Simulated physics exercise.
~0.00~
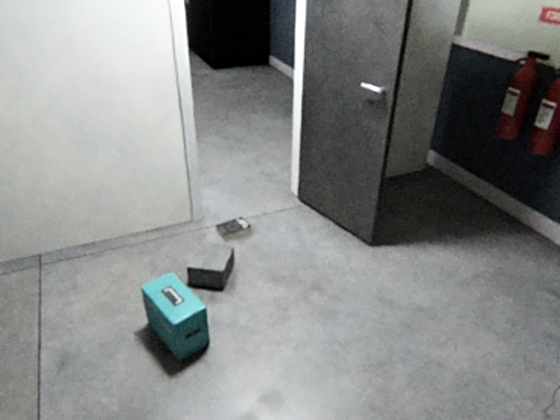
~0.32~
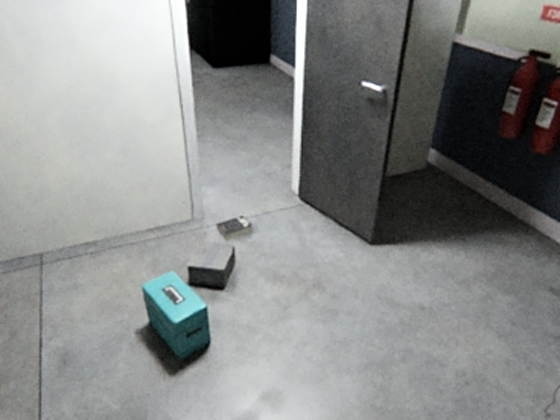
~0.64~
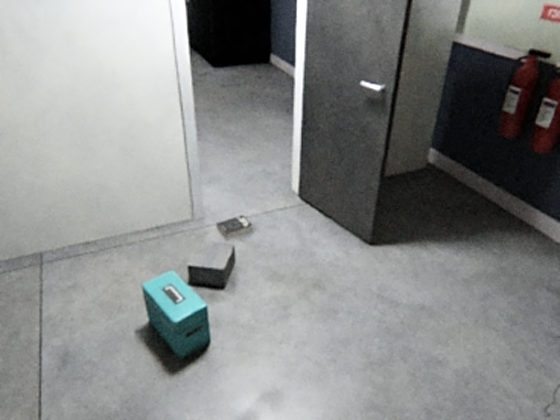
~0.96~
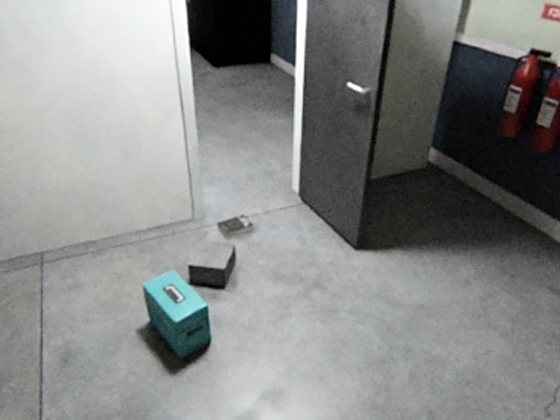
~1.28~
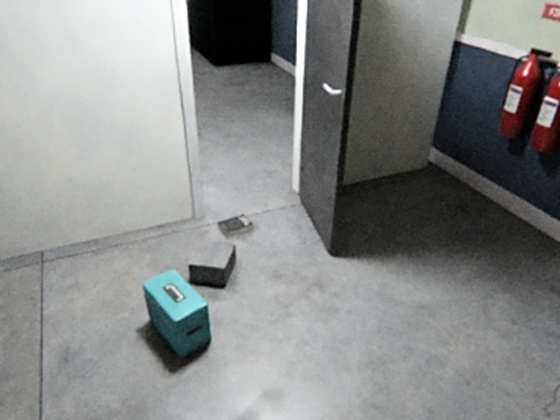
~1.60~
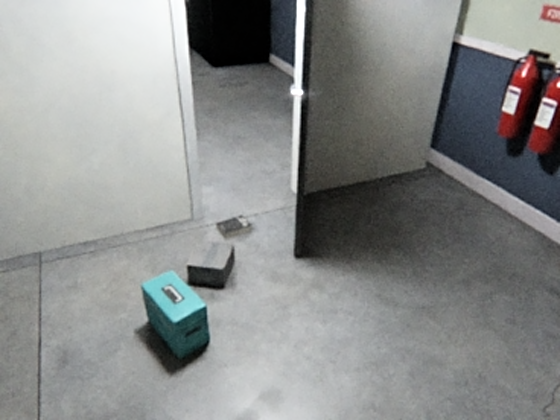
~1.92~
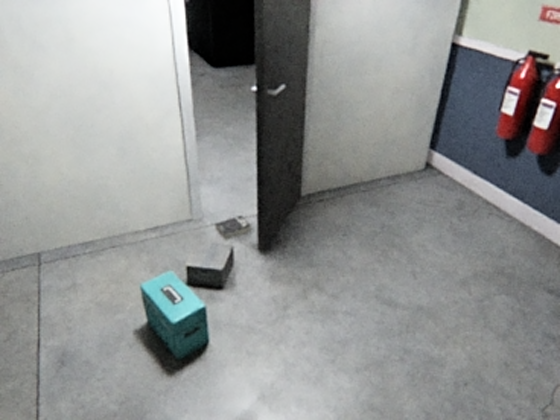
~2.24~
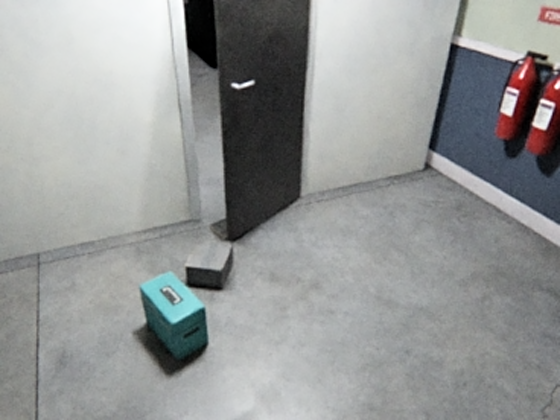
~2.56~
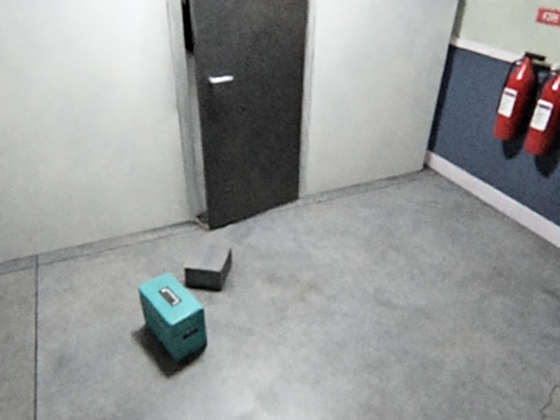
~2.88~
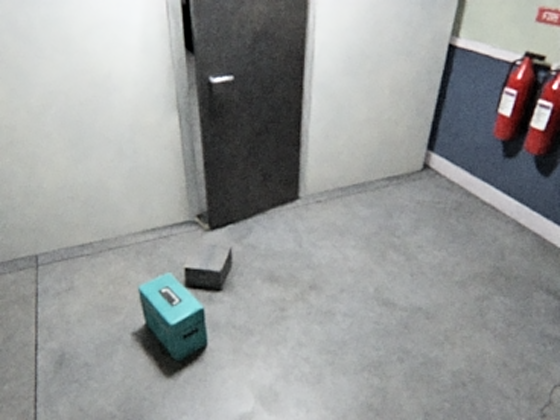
A dark door that had stood wide open swung leftward toward its frame, pushing a small dark object on the floor along near the end, and stopped slightly ajar, while the turquoise toolbox and grey box in front stayed put.
